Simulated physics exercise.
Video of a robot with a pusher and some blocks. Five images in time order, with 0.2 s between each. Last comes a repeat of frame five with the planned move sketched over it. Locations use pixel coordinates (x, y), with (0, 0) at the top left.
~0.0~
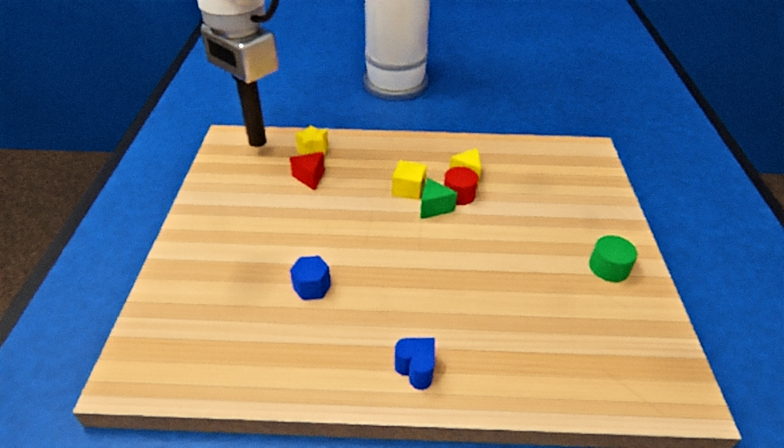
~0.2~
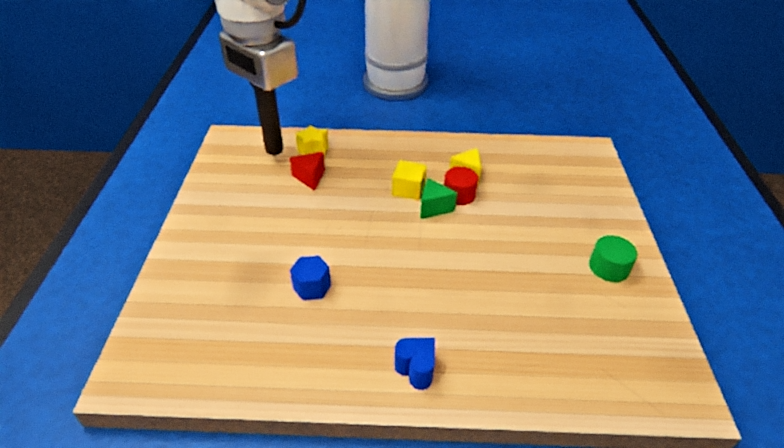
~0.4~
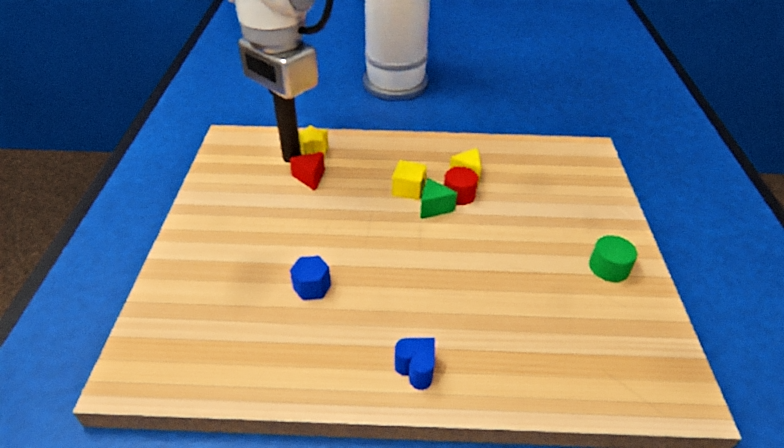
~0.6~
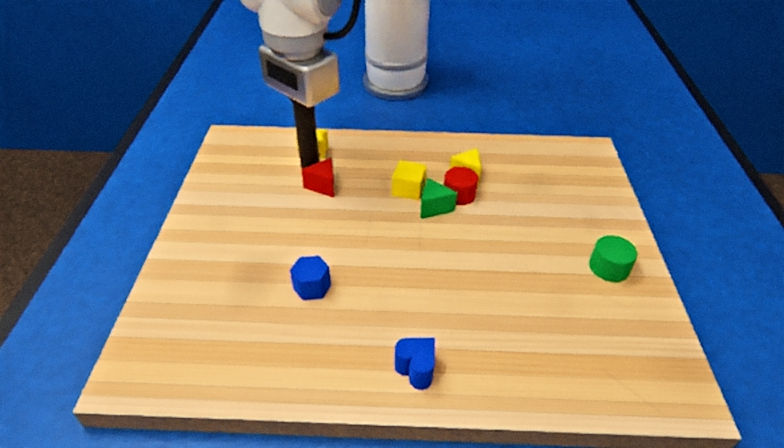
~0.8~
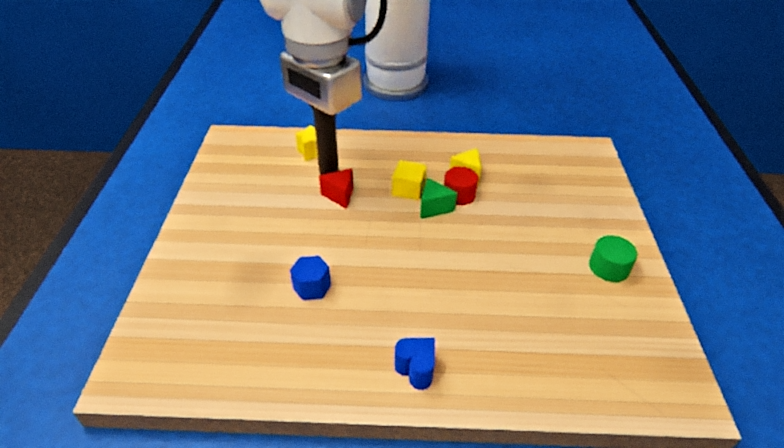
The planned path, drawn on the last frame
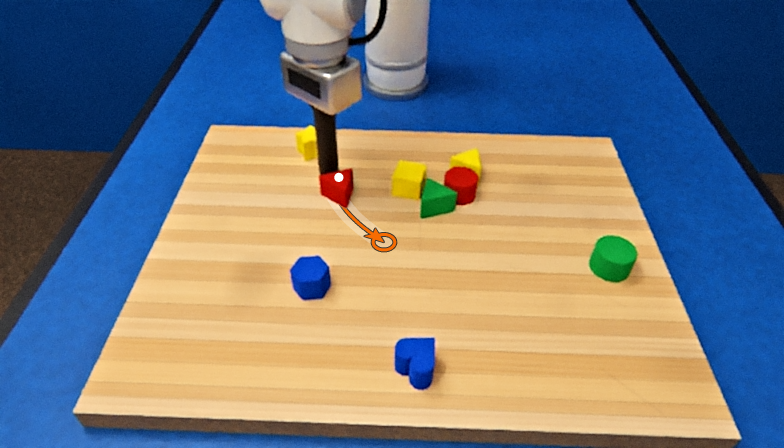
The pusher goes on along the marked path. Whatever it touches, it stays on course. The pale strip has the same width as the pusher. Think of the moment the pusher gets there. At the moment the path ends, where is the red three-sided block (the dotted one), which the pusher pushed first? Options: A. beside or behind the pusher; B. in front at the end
Answer: B.
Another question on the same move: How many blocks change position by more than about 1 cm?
The answer is a single block.
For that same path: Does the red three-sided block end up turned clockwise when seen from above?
No, that is not what happens.
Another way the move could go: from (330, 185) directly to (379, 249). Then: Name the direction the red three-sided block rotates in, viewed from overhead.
Viewed from the top, it goes anticlockwise.
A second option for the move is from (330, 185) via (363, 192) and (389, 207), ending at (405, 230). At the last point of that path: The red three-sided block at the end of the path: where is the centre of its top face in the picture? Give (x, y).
My best guess is (351, 186).
The drawn path runs from (330, 185) through (350, 215) to (384, 242); the dot is on the red three-sided block.
On the path given first. One third of the way, pusher (341, 194); red three-sided block (356, 195), turned 30° anticlockwise.
Two thirds of the way, pusher (359, 213); red three-sided block (379, 213), turned 50° anticlockwise.
At the end, pusher (384, 231); yellow star block not moved; red three-sided block (407, 228), turned 65° anticlockwise.
